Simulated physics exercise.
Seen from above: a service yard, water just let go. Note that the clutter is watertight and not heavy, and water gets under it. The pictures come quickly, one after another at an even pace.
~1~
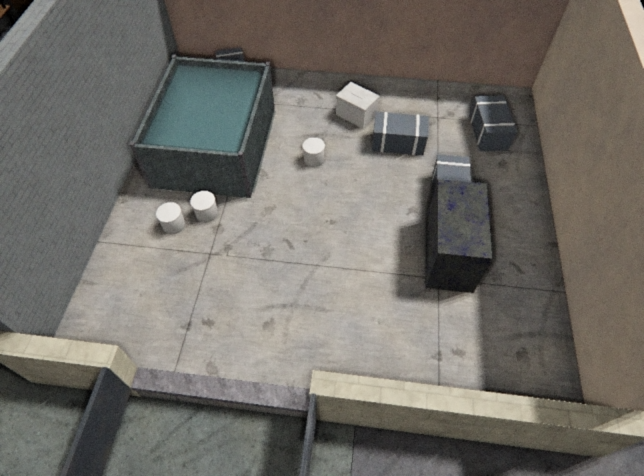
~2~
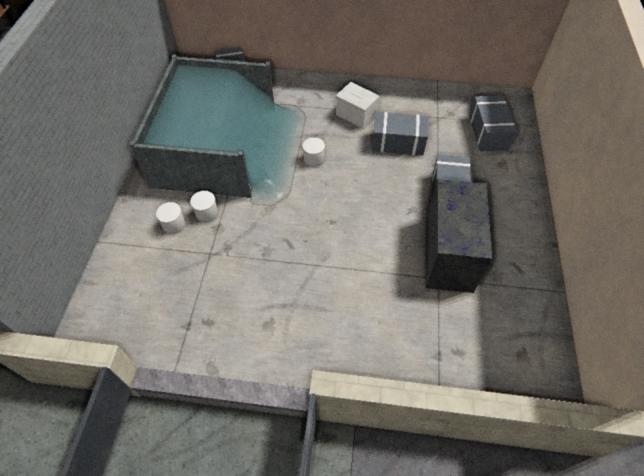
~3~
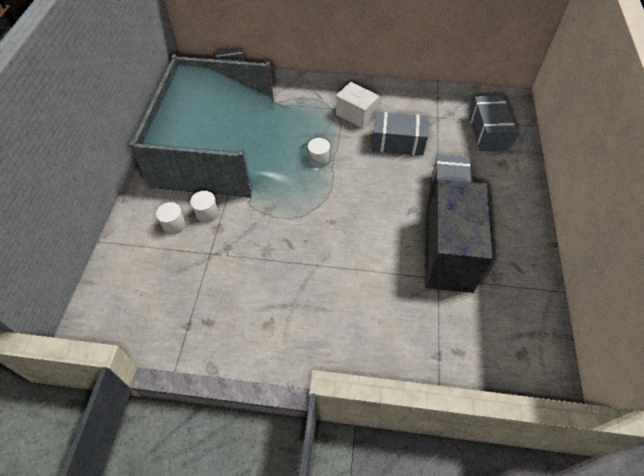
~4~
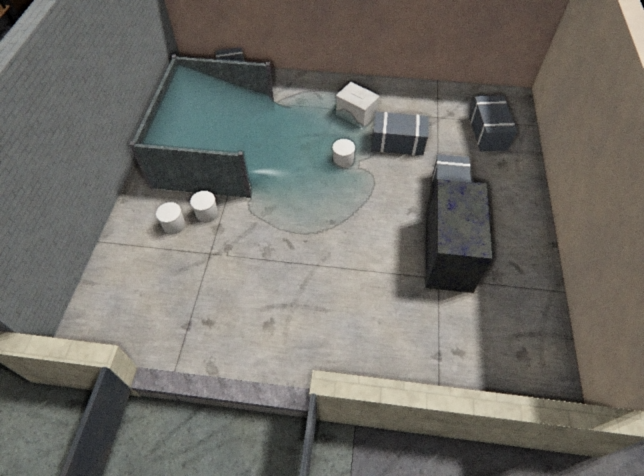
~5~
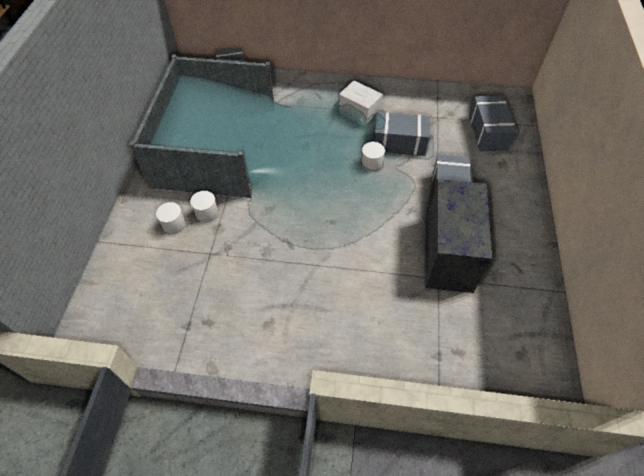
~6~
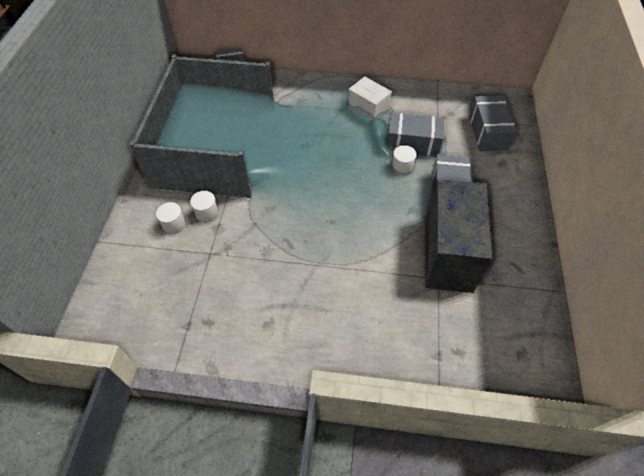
Water pours through the open right side of a dark-walled tank in a service yard seen from above, with a grey wall at left and brown walls behind and at right. White pails stand near the tank, a pale box and dark, pale-banded chests beyond, and a tall dark block at right. The spreading water carries one pail rightward, then nudges the nearer chest and pale box slightly right, while the camera stays still.
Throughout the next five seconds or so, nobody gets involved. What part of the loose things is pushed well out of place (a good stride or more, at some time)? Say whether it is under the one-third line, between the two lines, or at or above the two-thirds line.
It stays in the middle third.
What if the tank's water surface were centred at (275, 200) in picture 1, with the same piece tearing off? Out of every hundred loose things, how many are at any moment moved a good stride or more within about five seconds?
It works out near 40 %.
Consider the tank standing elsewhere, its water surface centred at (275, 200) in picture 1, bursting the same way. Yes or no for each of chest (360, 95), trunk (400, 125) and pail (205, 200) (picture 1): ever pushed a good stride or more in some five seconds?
Lab note - in sequence: Less than that; displaced that much; less than that.
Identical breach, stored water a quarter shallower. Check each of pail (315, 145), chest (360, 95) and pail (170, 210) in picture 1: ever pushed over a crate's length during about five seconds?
Item by item: Cleared the mark, then cleared the mark, then missed the mark.
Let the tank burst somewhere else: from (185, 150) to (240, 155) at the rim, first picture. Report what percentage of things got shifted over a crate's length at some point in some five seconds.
That works out to about 20 per cent of them.
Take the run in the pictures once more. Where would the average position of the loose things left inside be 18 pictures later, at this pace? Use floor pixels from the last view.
(386, 163).
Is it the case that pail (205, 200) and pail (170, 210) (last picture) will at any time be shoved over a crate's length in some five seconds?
Going by the listed order, the first is not displaced that much and the second not displaced that much.
A moment on, 3 of 8 are well off their spots; 1 afloat.
Next, 5 of 8 are well off their spots; 5 afloat.
Later, 4 of 8 are well off their spots; 5 afloat.
In the end, 5 of 8 are well off their spots, and 5 have been at some point; 2 afloat.
